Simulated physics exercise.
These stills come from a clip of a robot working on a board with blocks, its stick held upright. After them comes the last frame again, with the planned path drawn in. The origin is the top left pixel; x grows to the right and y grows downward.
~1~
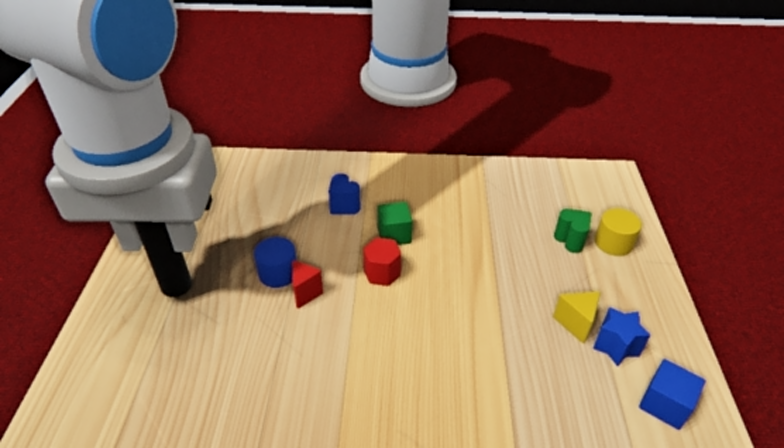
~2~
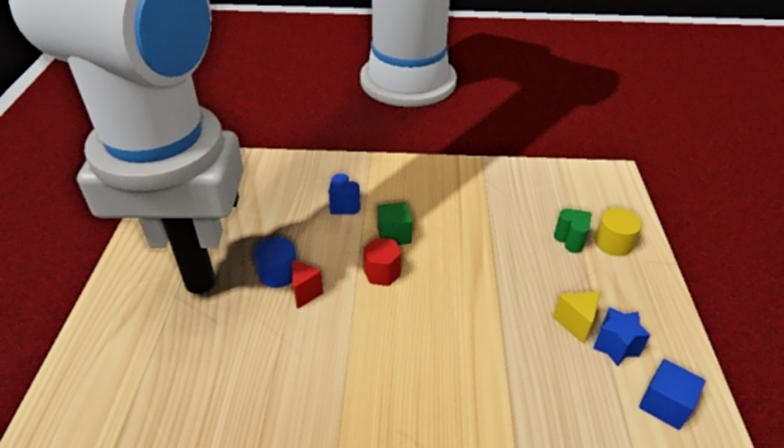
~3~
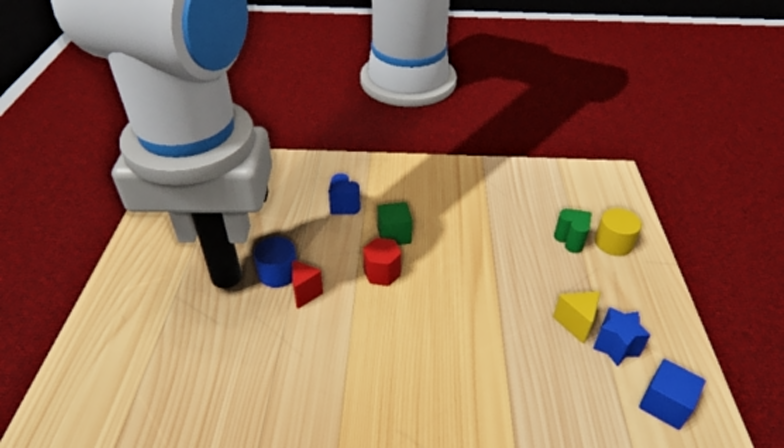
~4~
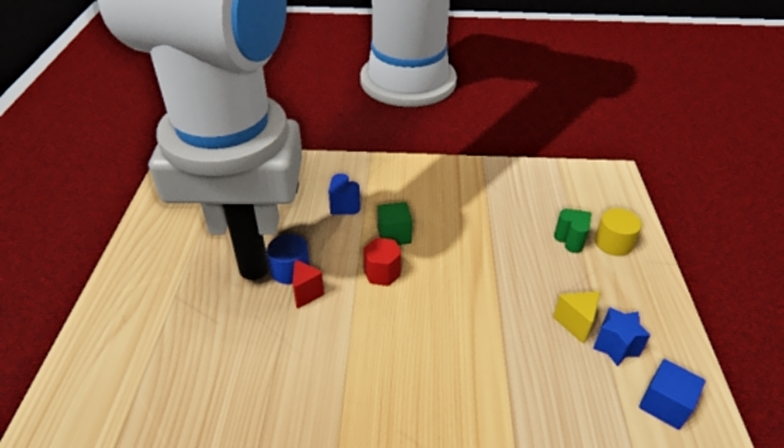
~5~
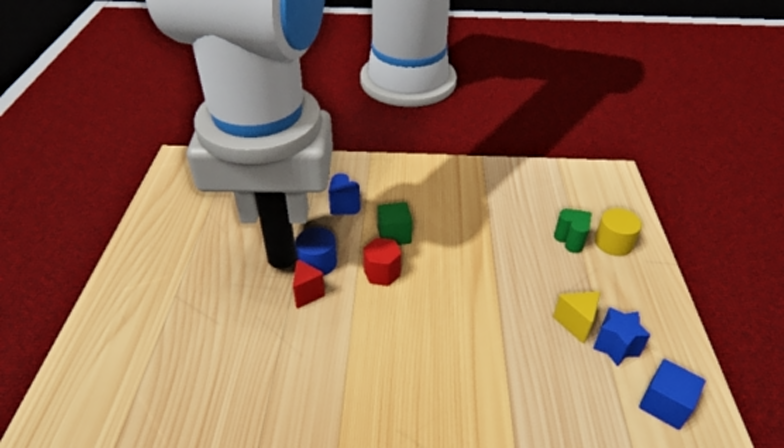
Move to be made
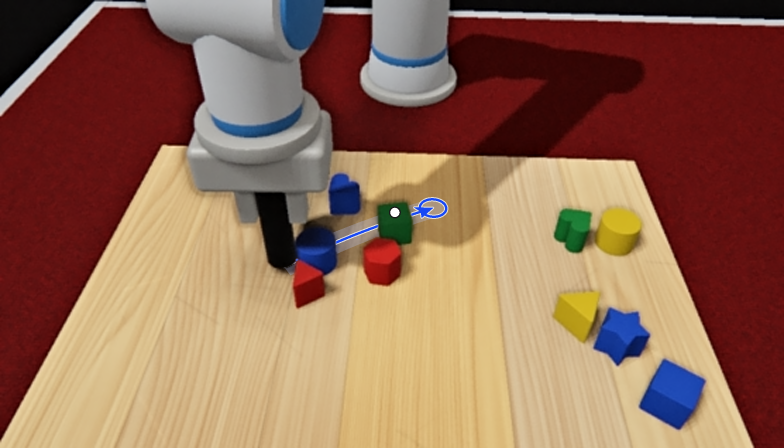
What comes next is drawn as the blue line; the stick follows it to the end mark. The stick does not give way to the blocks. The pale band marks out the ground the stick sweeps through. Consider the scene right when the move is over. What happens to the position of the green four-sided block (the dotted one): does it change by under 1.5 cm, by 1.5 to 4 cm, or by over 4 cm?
The answer is 1.5 to 4 cm.
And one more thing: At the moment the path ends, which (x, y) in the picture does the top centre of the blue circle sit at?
That would be at about pixel (371, 232).
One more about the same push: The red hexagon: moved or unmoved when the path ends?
That one moves away.
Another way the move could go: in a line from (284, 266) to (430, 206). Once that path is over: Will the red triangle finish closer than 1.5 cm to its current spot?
Yes - that is the case.
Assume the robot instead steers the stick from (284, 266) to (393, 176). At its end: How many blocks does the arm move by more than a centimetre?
Two move.
The line goes from (284, 266) through (335, 243) and (385, 224) to (433, 208); the dot is on the green four-sided block.
The first path, step by step. One third of the way, stick (335, 235); blue circle (362, 233); red hexagon (387, 253).
Two thirds of the way, stick (385, 216); blue circle (371, 232); red hexagon (390, 256); green four-sided block (411, 212), turned 30° clockwise.
At the end, stick (434, 200); red triangle unmoved; blue circle (371, 232); red hexagon (390, 256); green four-sided block (421, 212), turned 70° clockwise.
